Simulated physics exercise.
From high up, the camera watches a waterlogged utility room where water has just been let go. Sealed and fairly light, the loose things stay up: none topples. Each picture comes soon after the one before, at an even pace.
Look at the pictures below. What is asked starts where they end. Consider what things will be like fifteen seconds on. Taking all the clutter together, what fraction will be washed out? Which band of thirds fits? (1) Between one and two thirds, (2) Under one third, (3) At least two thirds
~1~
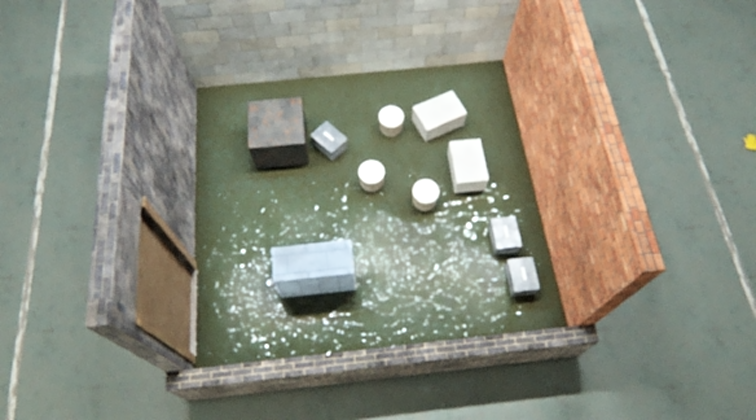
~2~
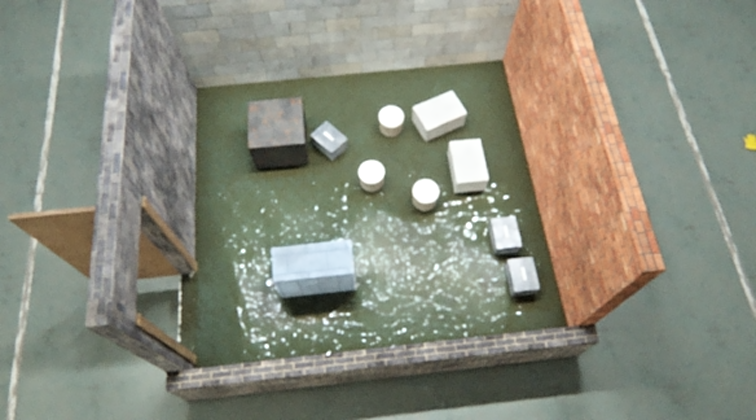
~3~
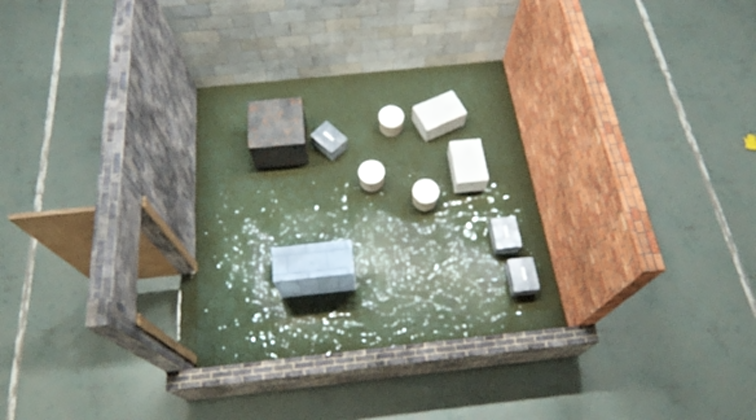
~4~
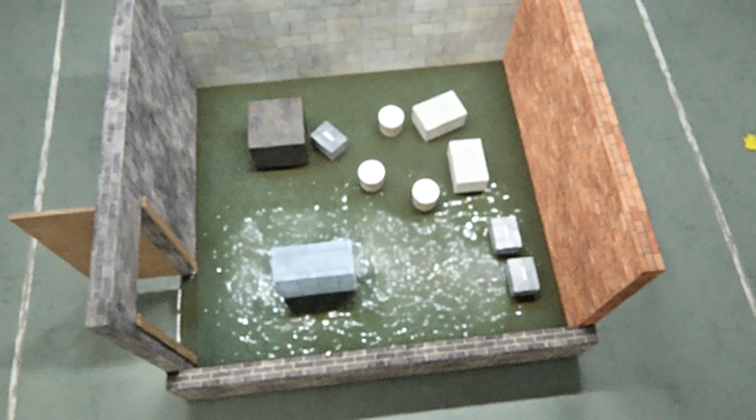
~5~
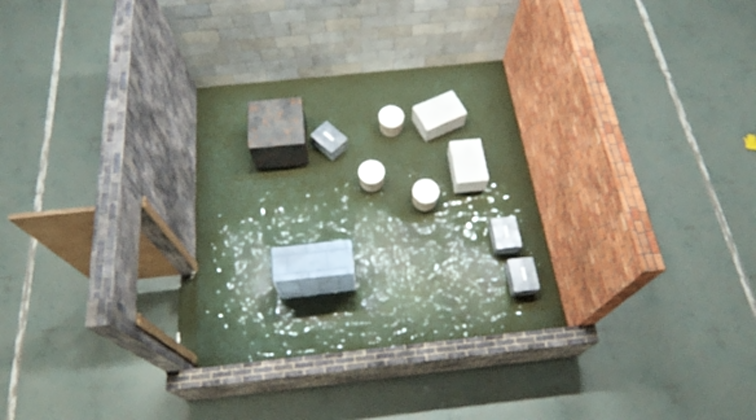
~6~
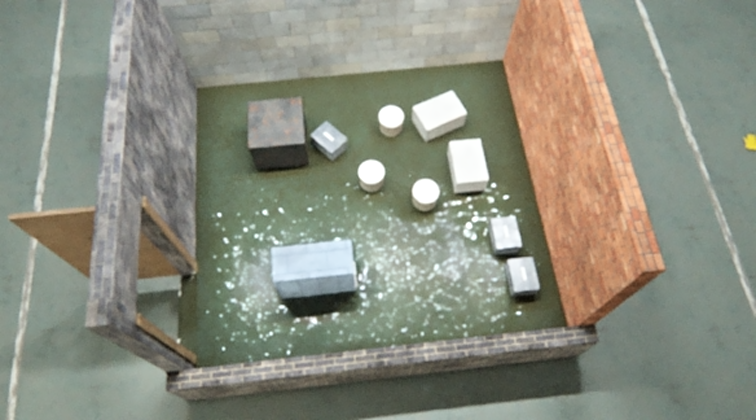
Option 2: Under one third.
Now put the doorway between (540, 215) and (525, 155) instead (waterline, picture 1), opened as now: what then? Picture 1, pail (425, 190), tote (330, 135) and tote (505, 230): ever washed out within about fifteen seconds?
Item one: Leaves; item two: Remains; item three: Leaves.
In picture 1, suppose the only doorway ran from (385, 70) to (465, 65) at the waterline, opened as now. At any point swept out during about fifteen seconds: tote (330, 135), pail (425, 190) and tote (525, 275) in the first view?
Sequentially, I'd put it as swept away, swept away, not lost.
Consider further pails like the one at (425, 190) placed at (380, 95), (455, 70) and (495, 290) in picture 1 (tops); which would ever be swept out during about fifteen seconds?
Outcomes in turn are not expelled, not expelled, not expelled.
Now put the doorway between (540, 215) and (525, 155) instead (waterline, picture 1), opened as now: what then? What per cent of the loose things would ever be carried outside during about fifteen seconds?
I reckon 60 percent.
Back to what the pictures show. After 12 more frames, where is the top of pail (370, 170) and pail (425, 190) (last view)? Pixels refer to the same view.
At about (325, 203) and (395, 214).
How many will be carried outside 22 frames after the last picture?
Count: 0.
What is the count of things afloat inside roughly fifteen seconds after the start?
I get 8.
A moment on, 0 of 8 are out; 8 afloat.
Next, 0 of 8 are out; 8 afloat.
Later, 0 of 8 are out; 8 afloat.
In the end, 0 of 8 are out; 8 afloat.
